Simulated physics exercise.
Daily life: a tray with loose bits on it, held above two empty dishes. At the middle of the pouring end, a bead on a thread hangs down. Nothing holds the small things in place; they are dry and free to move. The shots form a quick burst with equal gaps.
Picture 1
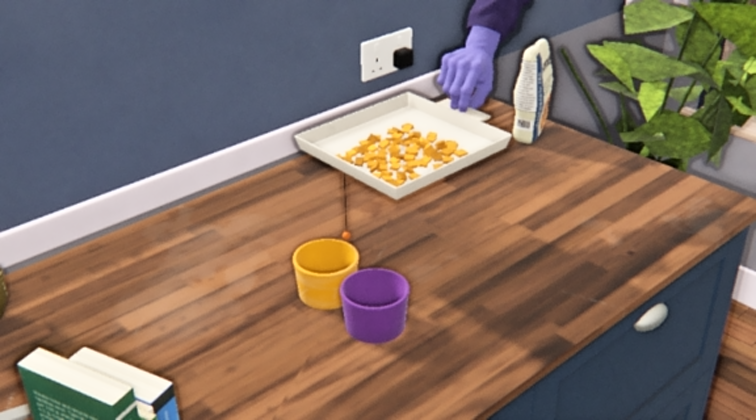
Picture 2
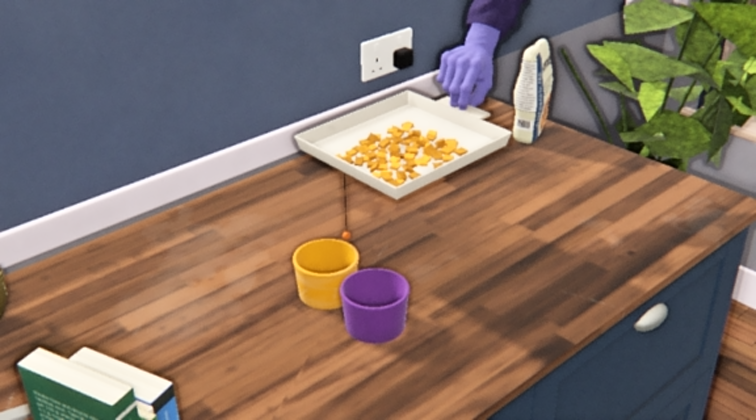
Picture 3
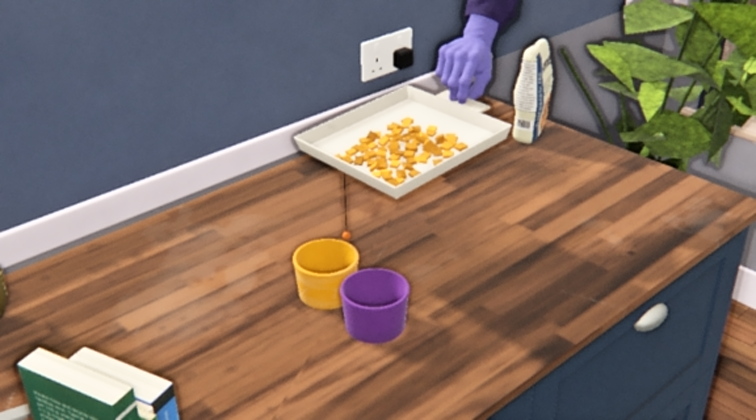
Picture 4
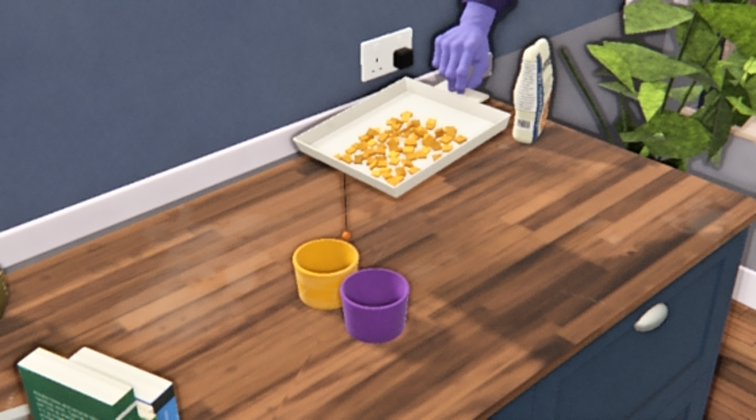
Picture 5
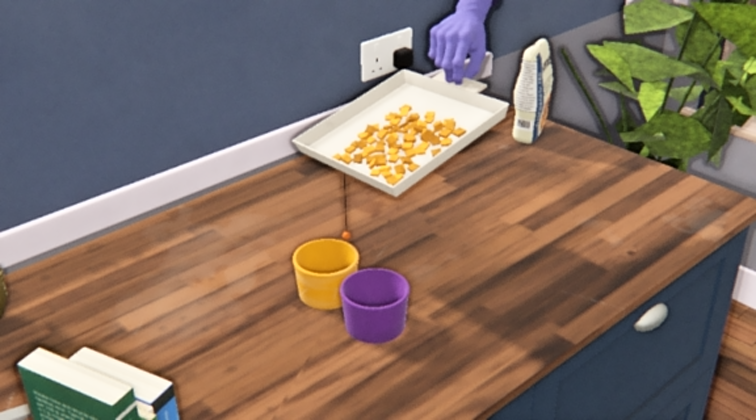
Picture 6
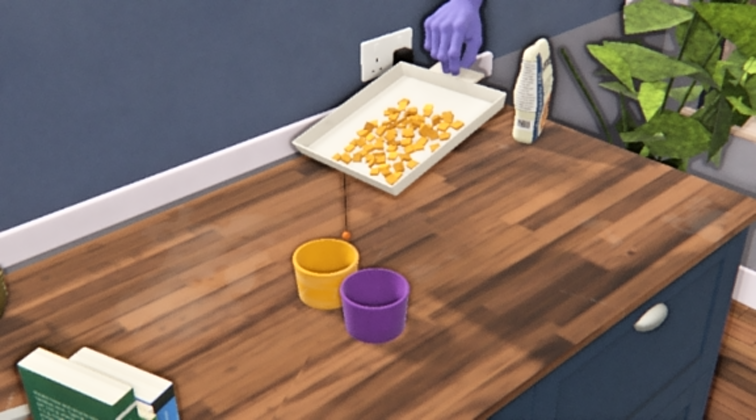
On a wooden kitchen counter, a purple hand holds a pale tray of small orange crackers above a yellow dish and a purple dish, then gradually raises the handle end, tilting the tray while the crackers stay bunched together.
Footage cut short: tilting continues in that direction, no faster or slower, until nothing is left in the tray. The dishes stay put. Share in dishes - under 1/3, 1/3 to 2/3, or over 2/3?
So the dishes end up with a third up to two thirds of the load.
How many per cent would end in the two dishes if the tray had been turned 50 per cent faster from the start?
Expected result: Around 50 per cent.
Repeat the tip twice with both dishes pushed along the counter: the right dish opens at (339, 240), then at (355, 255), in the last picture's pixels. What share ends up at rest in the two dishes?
Trial 1 30%, trial 2 50%.
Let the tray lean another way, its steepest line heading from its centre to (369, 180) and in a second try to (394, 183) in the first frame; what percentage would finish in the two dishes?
Respectively 80 and 10 in a hundred.
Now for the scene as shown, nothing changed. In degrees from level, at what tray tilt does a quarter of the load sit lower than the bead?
Somewhere near 105 degrees, I'd say.
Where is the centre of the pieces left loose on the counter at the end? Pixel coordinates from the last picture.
The centre sits close to (283, 266).
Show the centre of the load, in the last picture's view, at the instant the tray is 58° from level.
Somewhere around pixel (343, 154) in the last picture.
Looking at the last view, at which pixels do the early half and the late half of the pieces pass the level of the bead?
Earlier half at (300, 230), later half at (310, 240).
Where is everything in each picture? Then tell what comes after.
In the first picture, corners of the pouring end near (300, 136) and (396, 185), level; middle of the load near (393, 151), small crackers; left dish near (302, 284); right dish near (350, 317); bead on its thread near (347, 236).
In the second picture, corners of the pouring end near (300, 136) and (396, 185), level; middle of the load near (393, 150).
In the third picture, corners of the pouring end near (300, 137) and (396, 185), tipped barely, lowest at the left corner; middle of the load near (393, 148).
In the fourth picture, corners of the pouring end near (299, 138) and (395, 184), tipped a little, lowest at the left corner; middle of the load near (392, 144).
In the fifth picture, corners of the pouring end near (298, 140) and (393, 184), tipped a little, lowest at the left corner; middle of the load near (391, 141).
In the sixth picture, corners of the pouring end near (298, 141) and (392, 183), tipped clearly, lowest at the left corner; middle of the load near (390, 137); left dish near (302, 284); right dish near (350, 317).
Shortly afterwards, tray tipped steeply; the whole lot on the tray.
Next, tray tipped right over; the bulk on the tray; only a few in the left dish; a little outside both; a little in the air.
Some moments later, tray tipped past a quarter turn; near a third in the left dish; near two thirds outside both.
In the end, tray tipped past a quarter turn; none at all in the right dish; near a third in the left dish; near two thirds outside both.
